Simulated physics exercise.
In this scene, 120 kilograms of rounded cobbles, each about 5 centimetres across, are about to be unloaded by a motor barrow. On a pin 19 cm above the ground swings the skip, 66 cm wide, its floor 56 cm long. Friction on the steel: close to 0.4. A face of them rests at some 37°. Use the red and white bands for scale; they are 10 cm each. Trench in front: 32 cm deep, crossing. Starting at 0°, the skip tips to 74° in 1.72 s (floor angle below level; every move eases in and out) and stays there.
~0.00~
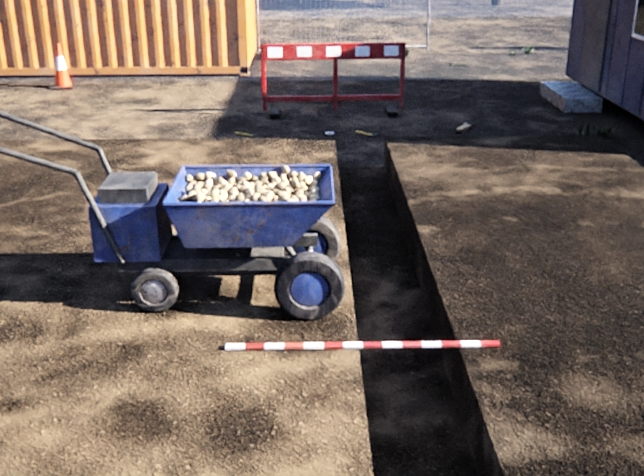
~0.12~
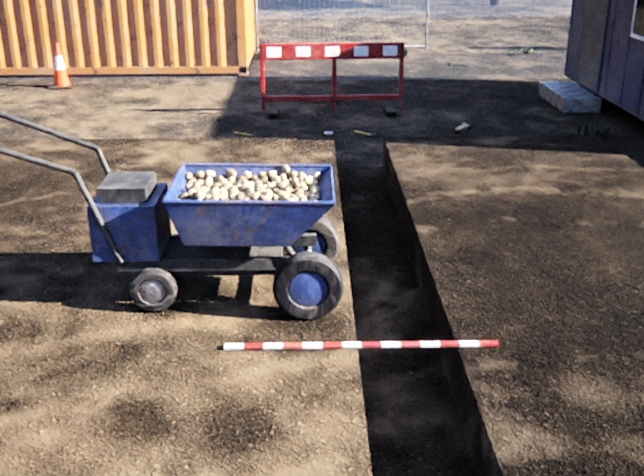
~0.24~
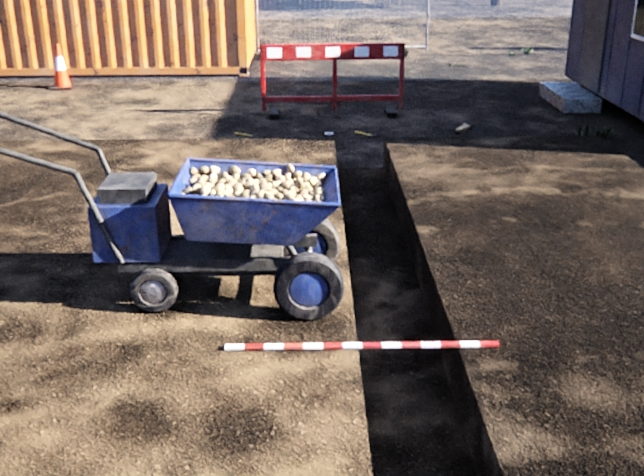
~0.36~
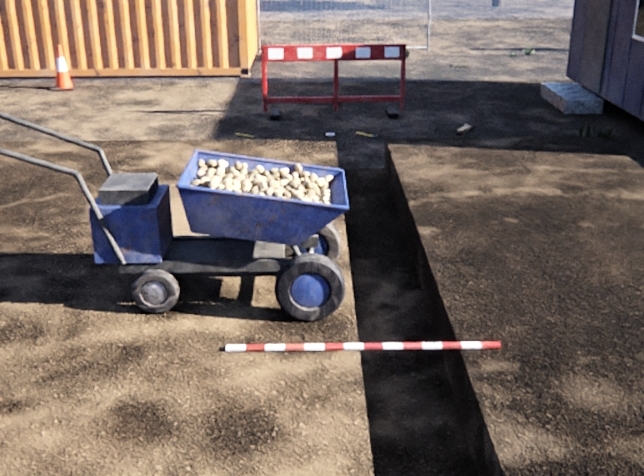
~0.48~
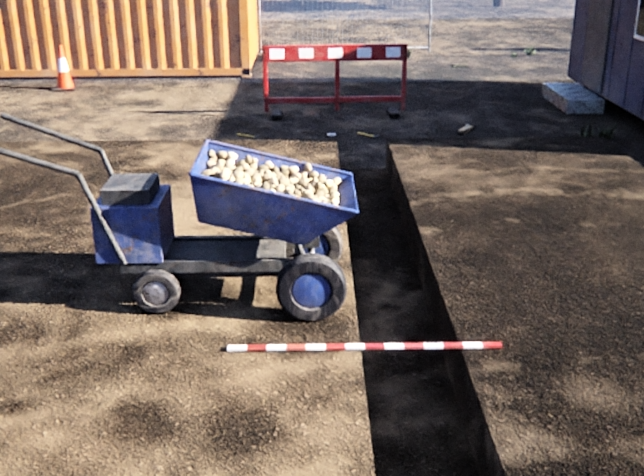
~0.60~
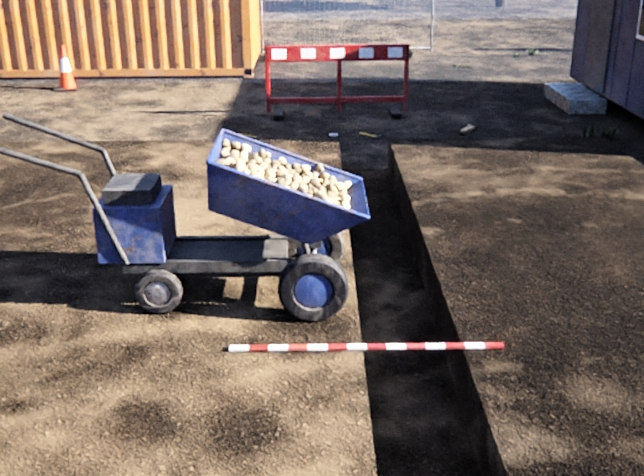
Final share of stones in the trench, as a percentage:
71 per cent.
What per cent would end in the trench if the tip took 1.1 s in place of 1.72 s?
I'd put it at some 60 in a hundred.
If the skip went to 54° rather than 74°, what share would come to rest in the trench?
In that case near 55 per cent.
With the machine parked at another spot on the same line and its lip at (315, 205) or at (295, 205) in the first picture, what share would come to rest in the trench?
The first start gives about 95 per cent, the second about 100.
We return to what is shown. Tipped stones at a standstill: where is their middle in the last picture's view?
Middle at around (426, 330), I'd say.
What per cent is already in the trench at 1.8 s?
By that moment, roughly 45 per cent of the load.
After 1.3 s the floor is at 62°; 99 % in the skip, 1 % in the trench; the foremost stones are at (412, 249).
After 1.8 s the floor is at 74°; 32 % in the skip, 47 % in the trench, 21 % past the trench; the foremost stones are at (519, 295).
After 2.2 s the floor is at 74°; 8 % in the skip, 63 % in the trench, 29 % past the trench; the foremost stones are at (575, 289).
After 4.1 s the floor is at 74°; 0 % in the skip, 71 % in the trench, 29 % past the trench; the foremost stones are at (602, 286).
